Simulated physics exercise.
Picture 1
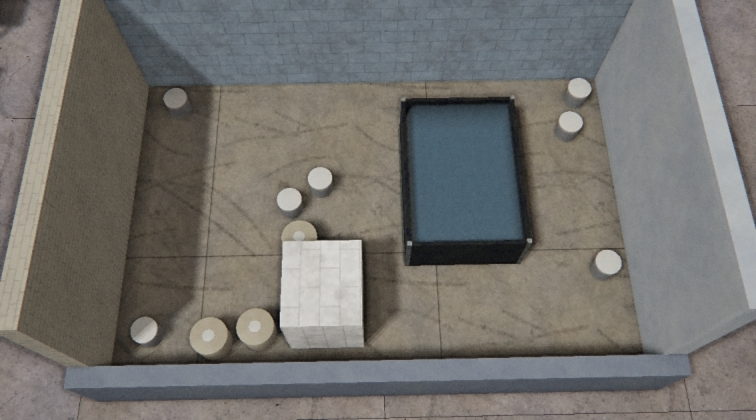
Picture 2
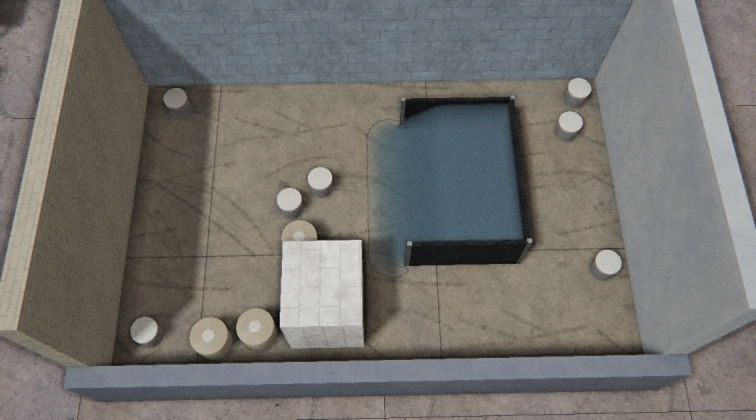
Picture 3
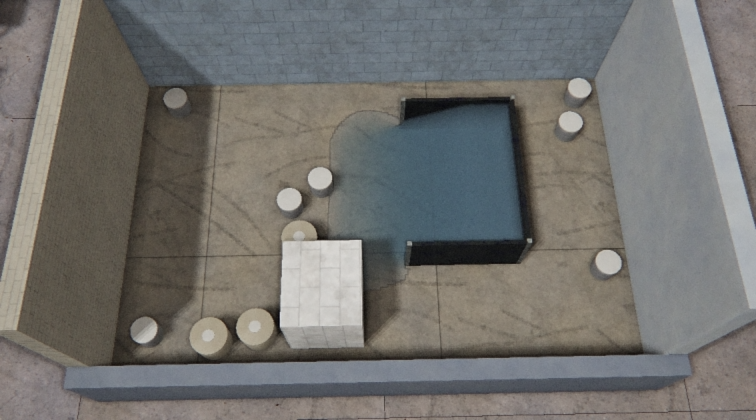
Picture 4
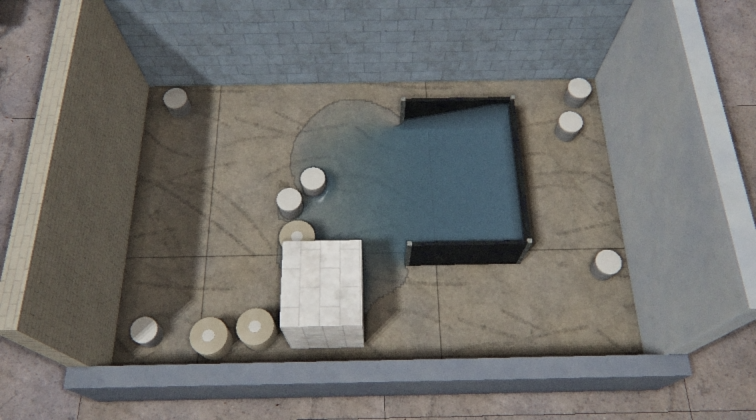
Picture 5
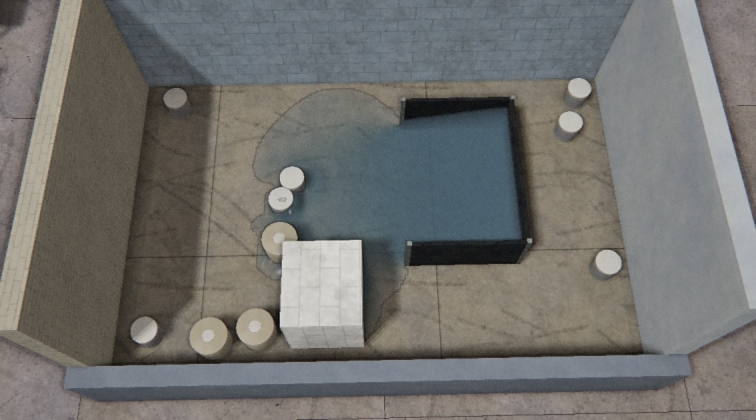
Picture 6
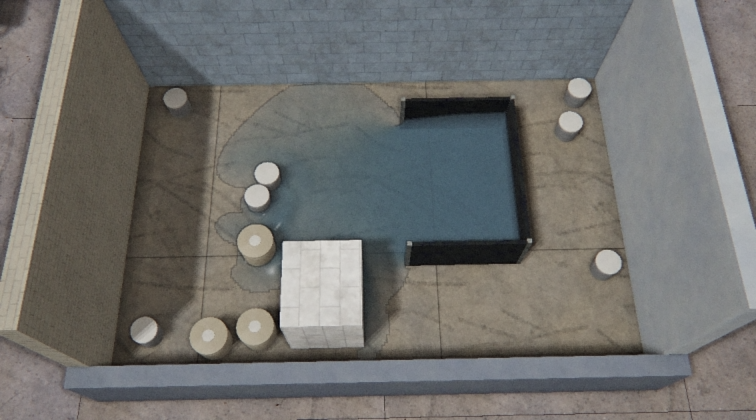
The clip opens on a walled yard with pale cylinders, a stone block and a dark-framed tank of blue water. Water pours out of the tank's left side and spreads leftward across the floor, reaching around the block, and two small white cylinders and a larger tan one slide left with it.
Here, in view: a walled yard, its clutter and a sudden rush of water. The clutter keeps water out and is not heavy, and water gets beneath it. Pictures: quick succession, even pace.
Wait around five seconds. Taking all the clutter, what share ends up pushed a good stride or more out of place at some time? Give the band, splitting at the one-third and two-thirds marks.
The share lands in the top band, two thirds or more.
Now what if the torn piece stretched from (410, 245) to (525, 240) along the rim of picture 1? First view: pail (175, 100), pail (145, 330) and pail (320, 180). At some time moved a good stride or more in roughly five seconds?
First below the mark, then over the mark, then below the mark.
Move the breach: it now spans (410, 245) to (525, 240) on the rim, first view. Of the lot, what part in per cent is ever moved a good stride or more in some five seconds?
Estimate: Some 60 per cent.
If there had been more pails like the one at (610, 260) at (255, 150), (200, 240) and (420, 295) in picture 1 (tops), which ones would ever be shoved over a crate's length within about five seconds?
So, in order, the copies go a long way, a long way, nowhere much.
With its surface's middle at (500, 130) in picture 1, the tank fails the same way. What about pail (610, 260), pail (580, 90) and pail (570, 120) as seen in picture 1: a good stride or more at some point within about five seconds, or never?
Taking them in turn: Kept near its start; kept near its start; kept near its start.
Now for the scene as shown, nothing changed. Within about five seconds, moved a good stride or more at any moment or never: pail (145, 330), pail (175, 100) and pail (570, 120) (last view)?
Entry one gets that far, entry two gets that far, entry three never gets that far.
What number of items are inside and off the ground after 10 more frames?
Count: 5.
A moment on, 3 of 10 are well off their spots; 0 afloat.
Next, 3 of 10 are well off their spots; 5 afloat.
Later, 6 of 10 are well off their spots; 7 afloat.
In the end, 6 of 10 are well off their spots, and 7 have been at some point; 6 afloat.
